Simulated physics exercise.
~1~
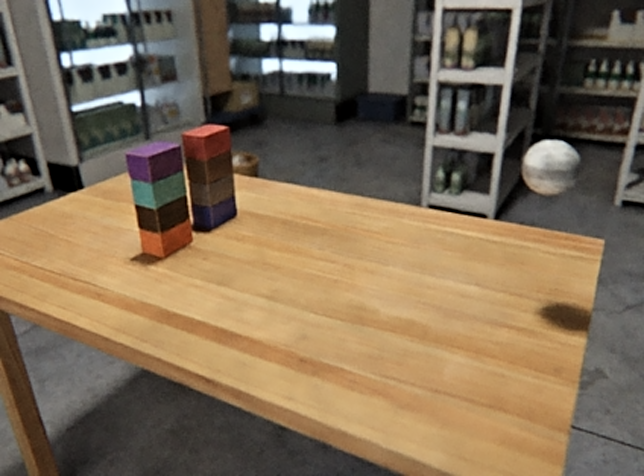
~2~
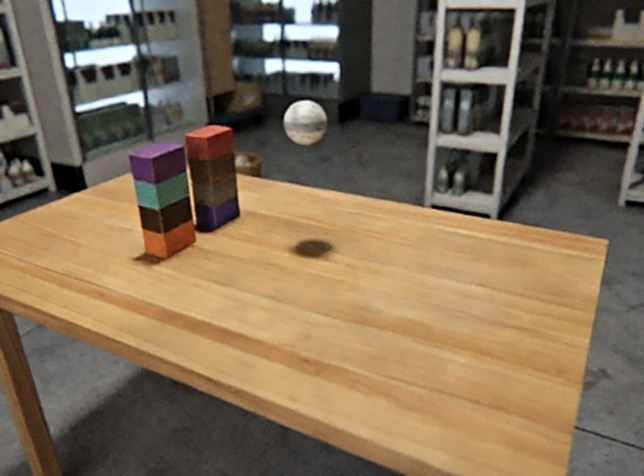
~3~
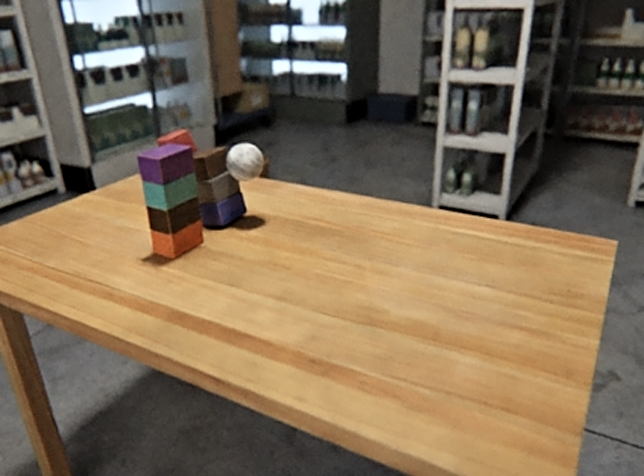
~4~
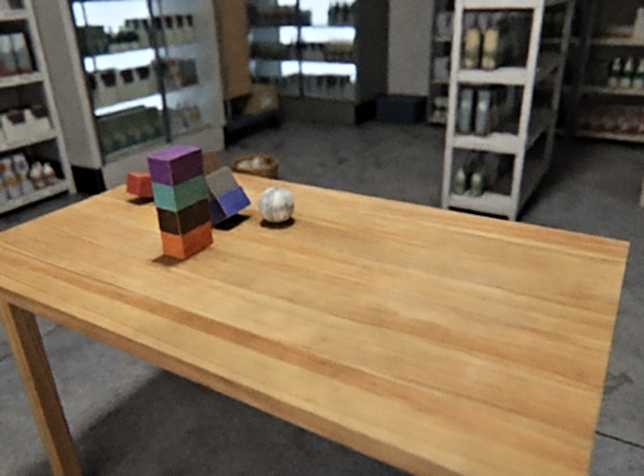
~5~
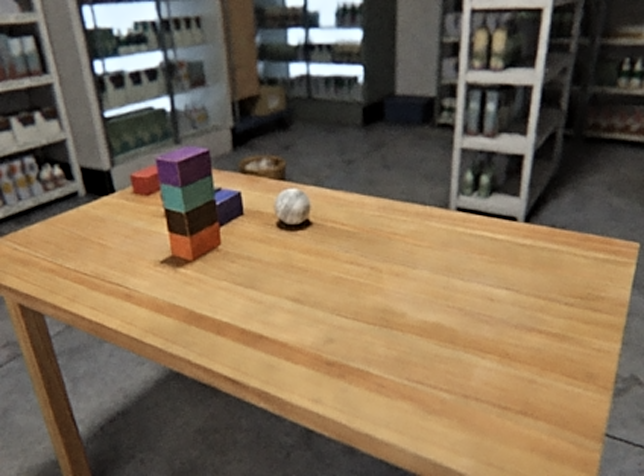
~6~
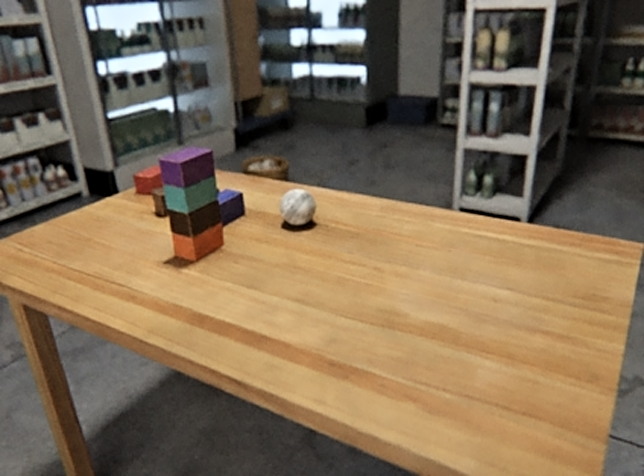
On a wooden table in a room lined with shelves, a white ball flies left into the rear of two stacks of coloured blocks and knocks it apart, scattering its blocks, while the front stack stays standing and the ball rests to its right.
